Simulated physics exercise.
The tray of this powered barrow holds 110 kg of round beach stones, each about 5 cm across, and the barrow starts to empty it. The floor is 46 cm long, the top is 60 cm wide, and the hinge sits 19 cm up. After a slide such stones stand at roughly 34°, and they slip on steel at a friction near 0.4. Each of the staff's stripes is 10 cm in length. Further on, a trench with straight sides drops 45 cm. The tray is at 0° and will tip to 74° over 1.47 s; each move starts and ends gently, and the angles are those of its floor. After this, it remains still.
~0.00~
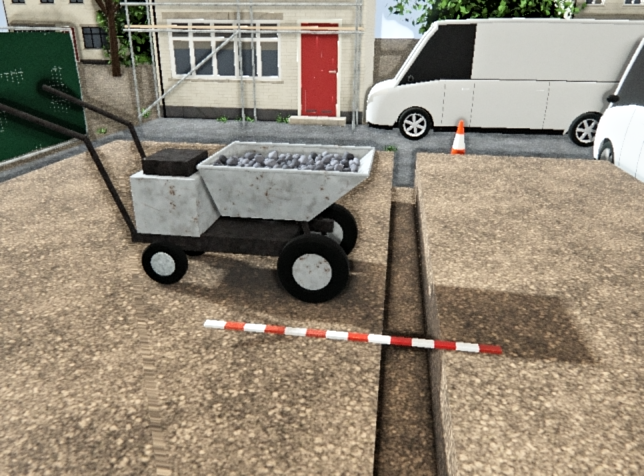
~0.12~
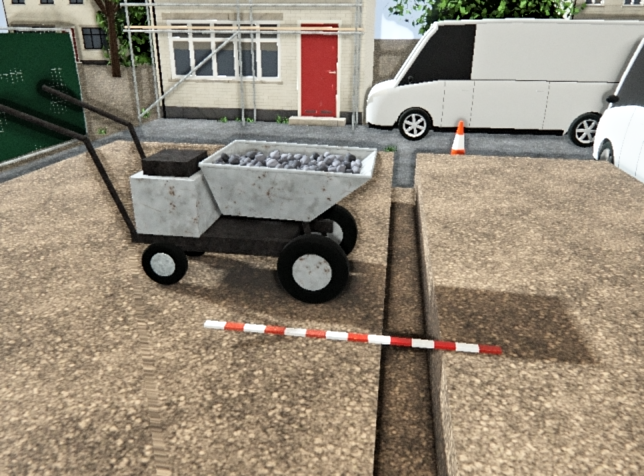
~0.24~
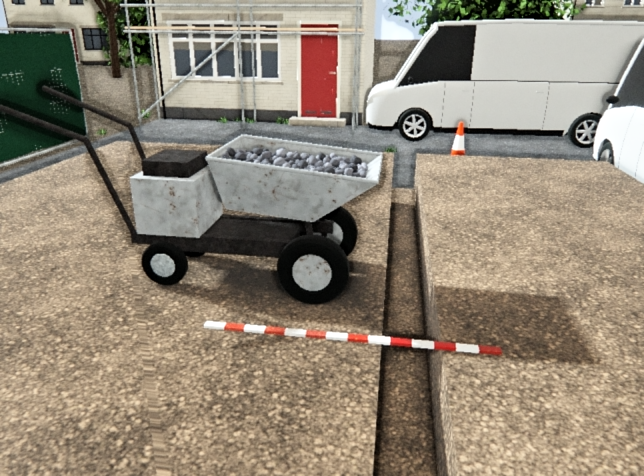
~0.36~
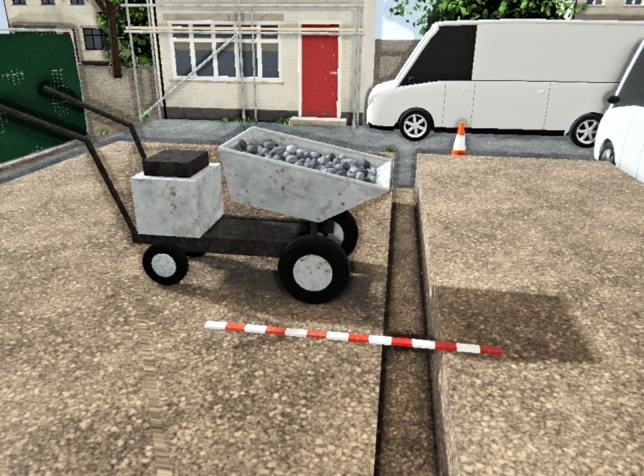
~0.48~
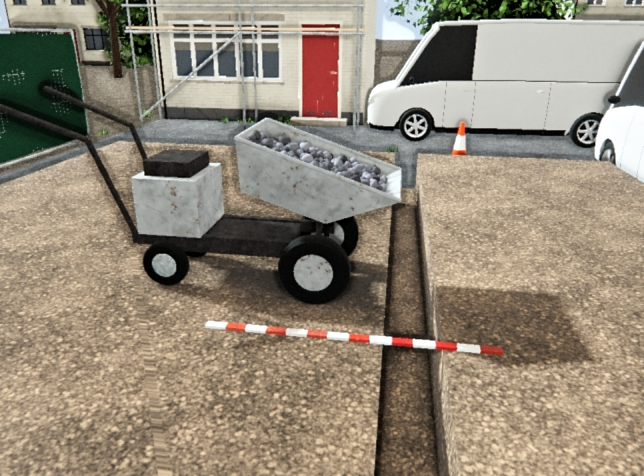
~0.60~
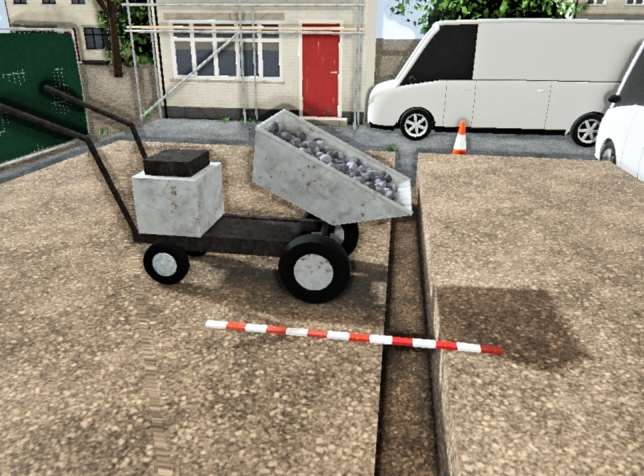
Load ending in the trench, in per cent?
26 per cent.
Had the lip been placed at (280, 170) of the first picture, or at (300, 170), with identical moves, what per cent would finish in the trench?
The first gives about 60 percent and the second about 85 percent.
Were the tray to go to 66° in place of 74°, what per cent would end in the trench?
Then roughly 20 percent.
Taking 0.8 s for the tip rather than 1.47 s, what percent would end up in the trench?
It'd be some 20 per cent.
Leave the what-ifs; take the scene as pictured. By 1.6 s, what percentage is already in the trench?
Roughly 10 percent of the load.
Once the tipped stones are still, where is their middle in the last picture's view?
At about pixel (473, 288) in the last view.
After 1.1 s the floor is at 62°; 95 % in the tray, 2 % in the trench, 3 % past the trench; the foremost stones are at (454, 273).
After 1.6 s the floor is at 74°; 25 % in the tray, 11 % in the trench, 64 % past the trench; the foremost stones are at (563, 289).
After 1.9 s the floor is at 74°; 5 % in the tray, 20 % in the trench, 76 % past the trench; the foremost stones are at (632, 299).
After 3.9 s the floor is at 74°; 0 % in the tray, 26 % in the trench, 74 % past the trench; the foremost stones are past the picture's edge.
